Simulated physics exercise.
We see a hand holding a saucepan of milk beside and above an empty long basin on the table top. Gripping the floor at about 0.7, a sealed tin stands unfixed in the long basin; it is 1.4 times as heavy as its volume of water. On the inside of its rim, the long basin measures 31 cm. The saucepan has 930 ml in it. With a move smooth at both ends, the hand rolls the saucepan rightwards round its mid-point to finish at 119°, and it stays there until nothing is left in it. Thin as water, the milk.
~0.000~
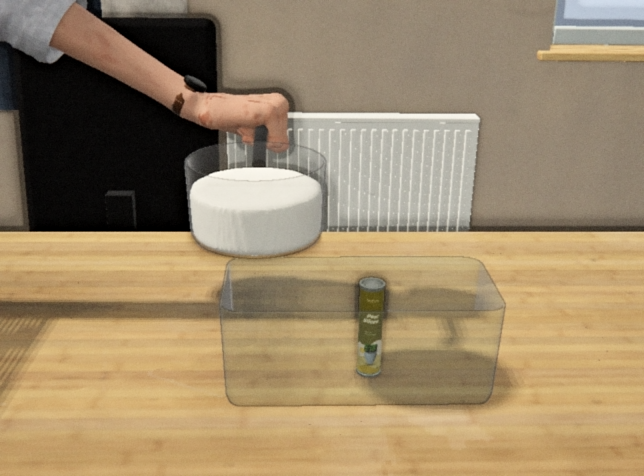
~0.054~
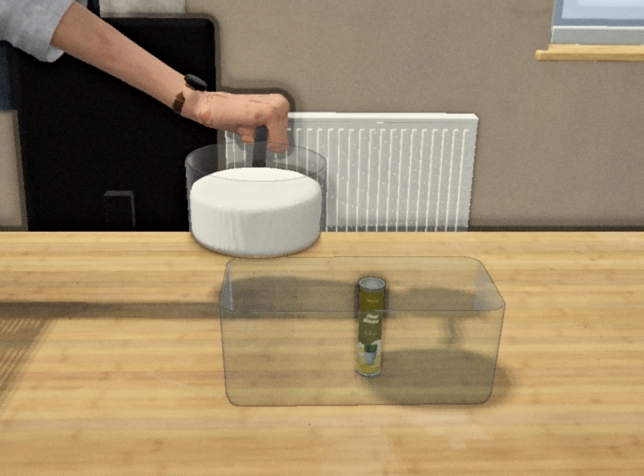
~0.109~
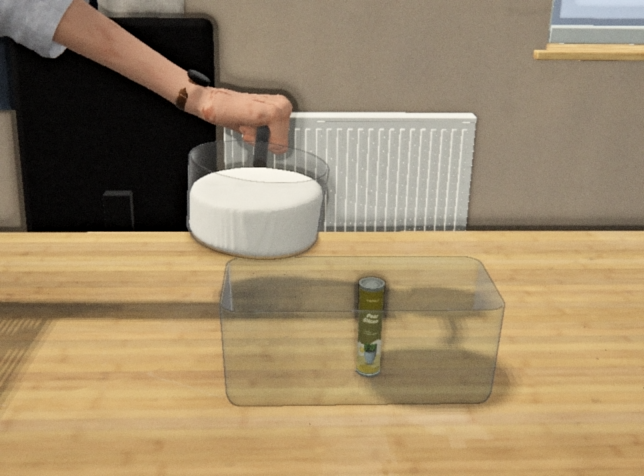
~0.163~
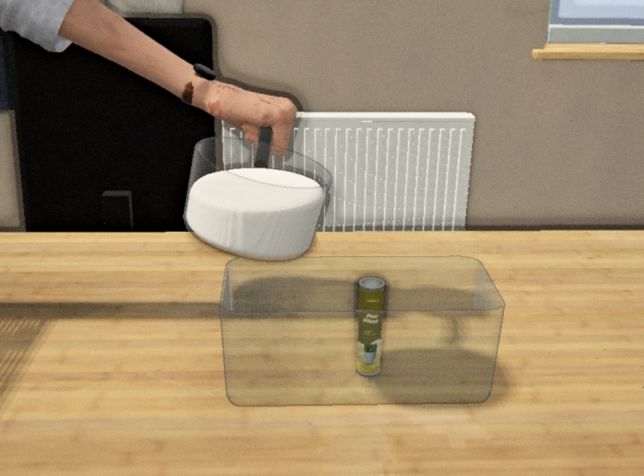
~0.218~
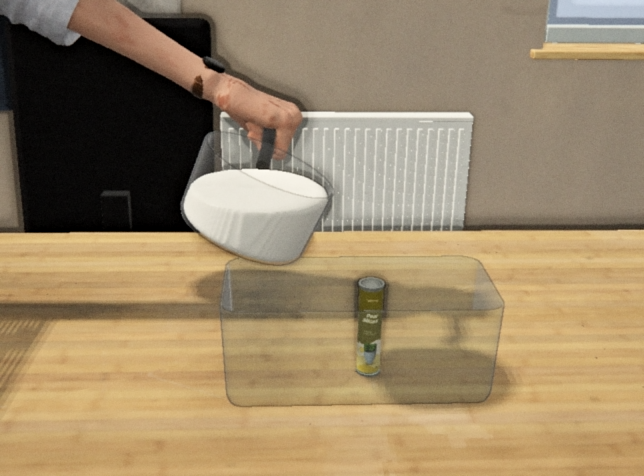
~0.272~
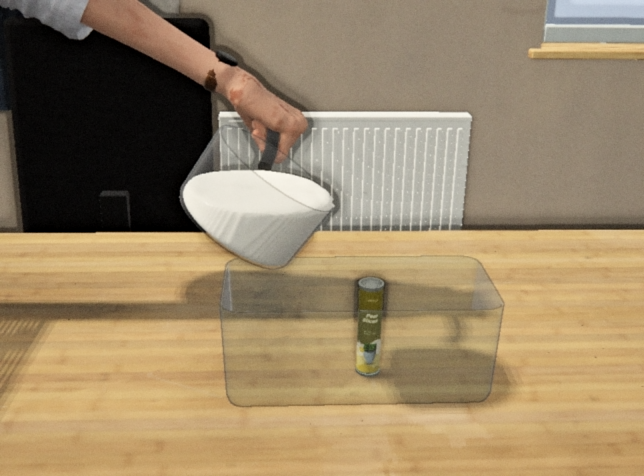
On a wooden table top, a hand above a clear basin tilts a saucepan of milk rightwards.
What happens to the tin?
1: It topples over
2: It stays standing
It topples over.
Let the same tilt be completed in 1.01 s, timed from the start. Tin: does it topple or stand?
Then the tin does not tip.
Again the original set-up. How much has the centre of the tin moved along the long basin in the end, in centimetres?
7.5 cm.
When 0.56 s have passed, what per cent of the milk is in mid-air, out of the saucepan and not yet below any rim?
Around 26 percent.
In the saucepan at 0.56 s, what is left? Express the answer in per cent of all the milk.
Portion remaining: Approx. 28 per cent.
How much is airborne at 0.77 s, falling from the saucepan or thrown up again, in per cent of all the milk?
About 3 percent.
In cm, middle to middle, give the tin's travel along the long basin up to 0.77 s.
The tin has gone some 1 cm.
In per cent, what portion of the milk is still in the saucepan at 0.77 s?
Close to 3 in a hundred.
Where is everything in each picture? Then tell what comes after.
The first picture shows tilt 0°; pouring edge (325, 162); surface from (191, 185) to (321, 185); the long basin's rim runs from (224, 284) to (492, 283); the tin's top is at (372, 288).
The second picture shows tilt 2°; pouring edge (326, 164); surface from (191, 185) to (321, 186).
The third picture shows tilt 6°; pouring edge (328, 170); surface from (192, 185) to (323, 188).
The fourth picture shows tilt 14°; pouring edge (331, 179); surface from (192, 185) to (324, 189).
The fifth picture shows tilt 24°; pouring edge (332, 192); surface from (190, 186) to (328, 191).
The sixth picture shows tilt 35°; pouring edge (332, 206); surface from (186, 183) to (333, 197); 1 per cent is over the edge.
By 0.56 s the tilt is 103° and 28 per cent is still to pour; the tin stands where it began.
By 0.77 s the tilt is 119° and 3 per cent is still to pour; the tin leans 8°.
By 1.00 s the tilt is 119° and 0 per cent is still to pour; the tin leans 22°.
By 1.24 s the tilt is 119° and 0 per cent is still to pour; the tin lies on its side.
At rest the tin lies on its side.
